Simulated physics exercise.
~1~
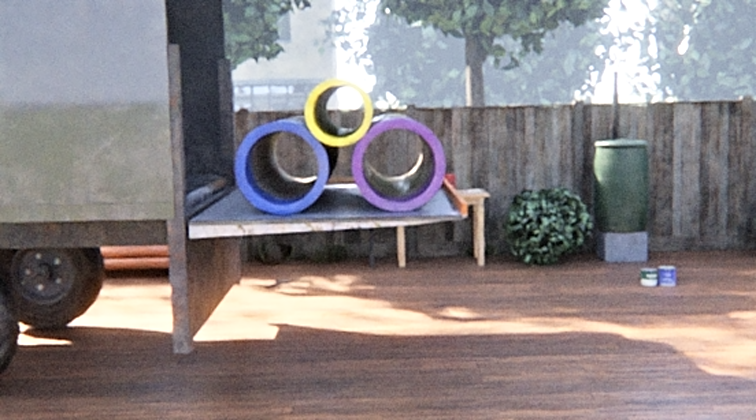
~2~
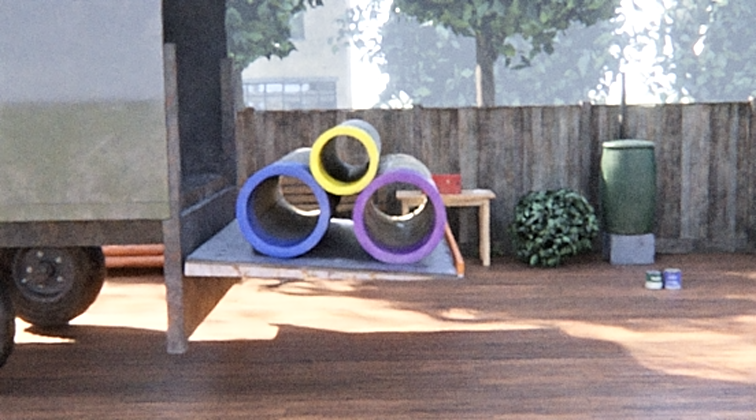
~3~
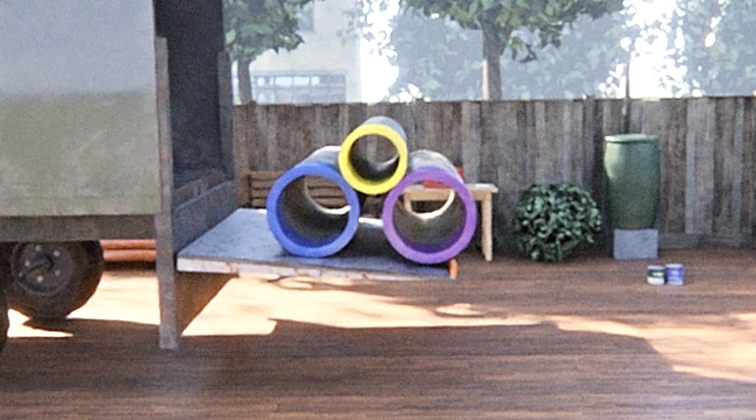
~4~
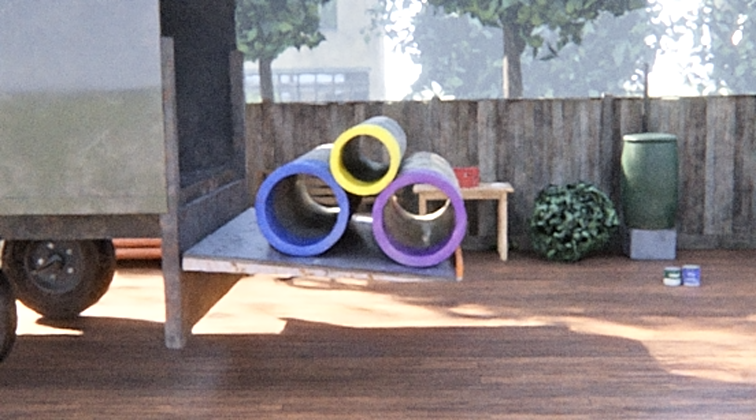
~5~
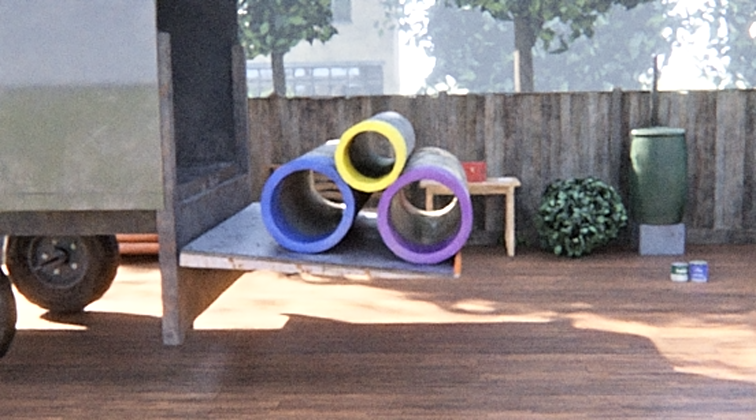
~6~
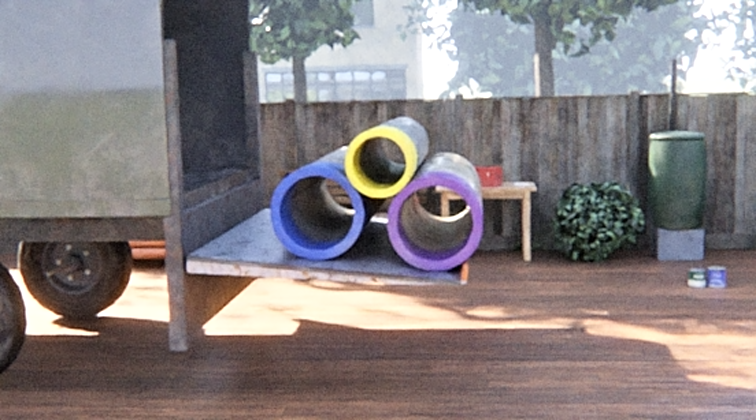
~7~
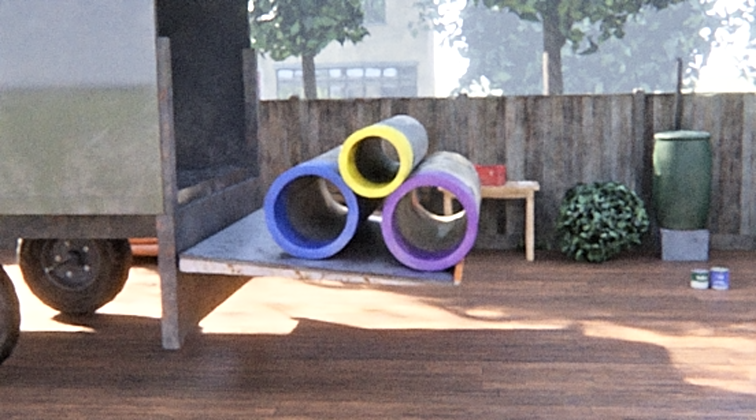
On a sunlit wooden deck before a weathered fence, a lorry's tail-lift sticks out to the right, carrying three hollow pipes with blue, purple and yellow ends. The yellow one rests on top of the other two. The platform lowers a little, then tips outwards so its outer edge dips. The whole stack rolls a short way right towards the small stop at the edge, rocks back left, and shifts slightly right again before settling. At the end the blue and purple pipes sit on the sloping platform with yellow still perched above them, and none has gone over the edge.
